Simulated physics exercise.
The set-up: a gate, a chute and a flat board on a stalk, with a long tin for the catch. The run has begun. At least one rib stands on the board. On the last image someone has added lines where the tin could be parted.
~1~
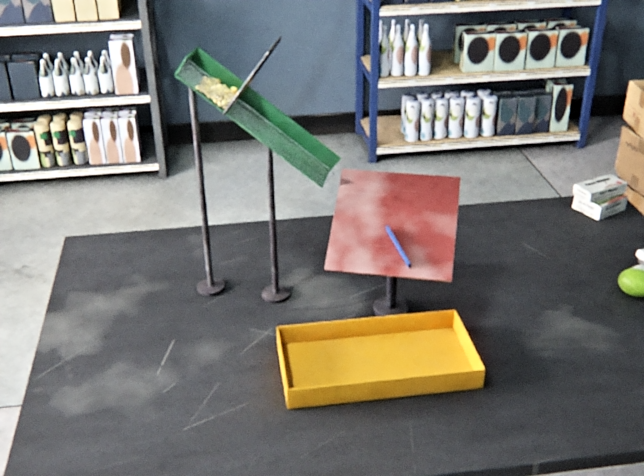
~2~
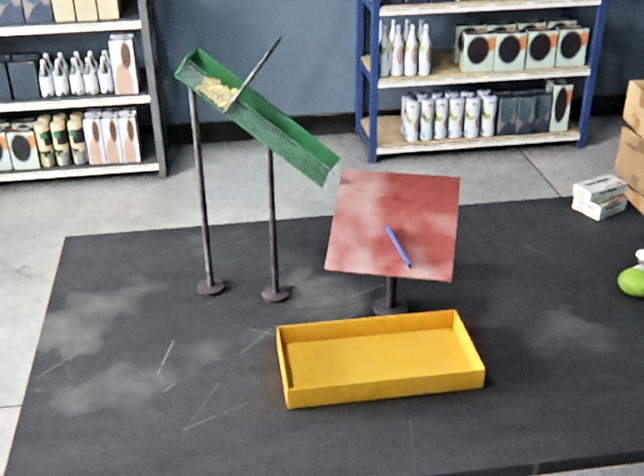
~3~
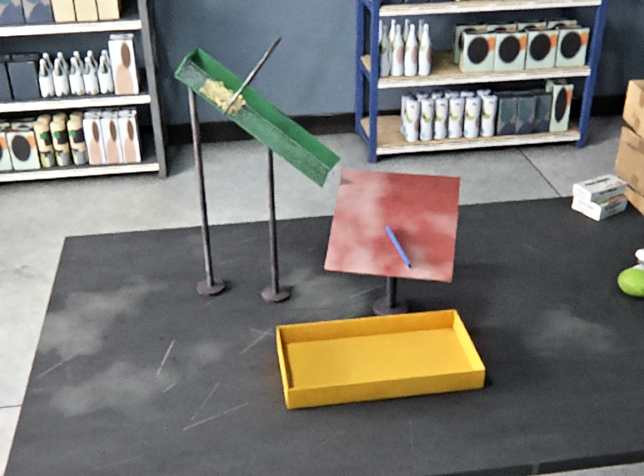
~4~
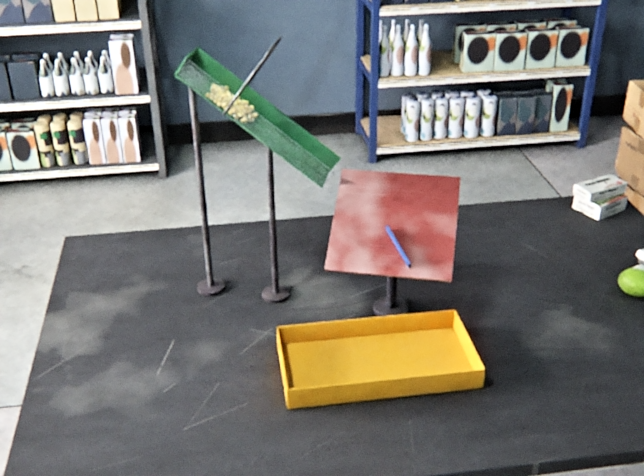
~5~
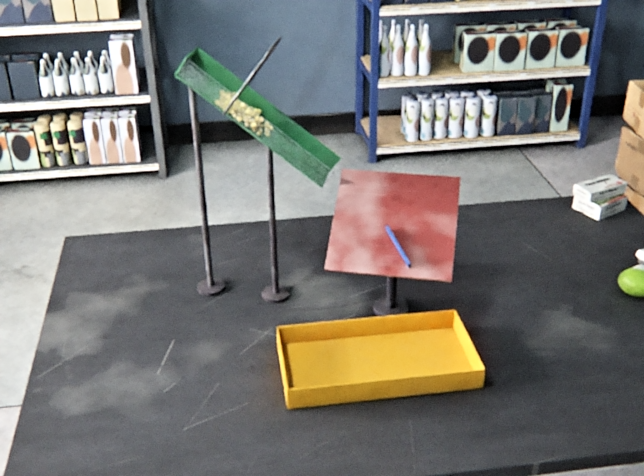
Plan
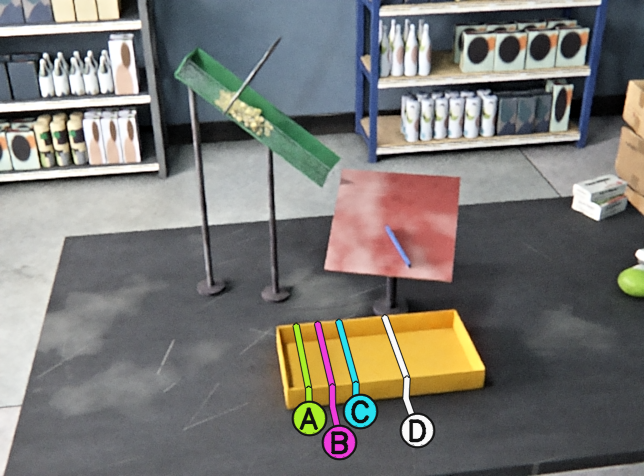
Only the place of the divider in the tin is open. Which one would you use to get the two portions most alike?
D beats the others.
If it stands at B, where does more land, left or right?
More lands on the right.
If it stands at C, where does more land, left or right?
More lands on the right.
On the marked copy, line A crosses the front rim at (308, 388); line B crosses the front rim at (332, 385); line C crosses the front rim at (355, 383); line D crosses the front rim at (406, 377).
Choosing A, of what is caught, none on the left of the divider, all on the right.
Choosing B, of what is caught, none on the left of the divider, all on the right.
Choosing C, of what is caught, none on the left of the divider, all on the right.
Choosing D, of what is caught, about a quarter on the left of the divider, about two thirds on the right.
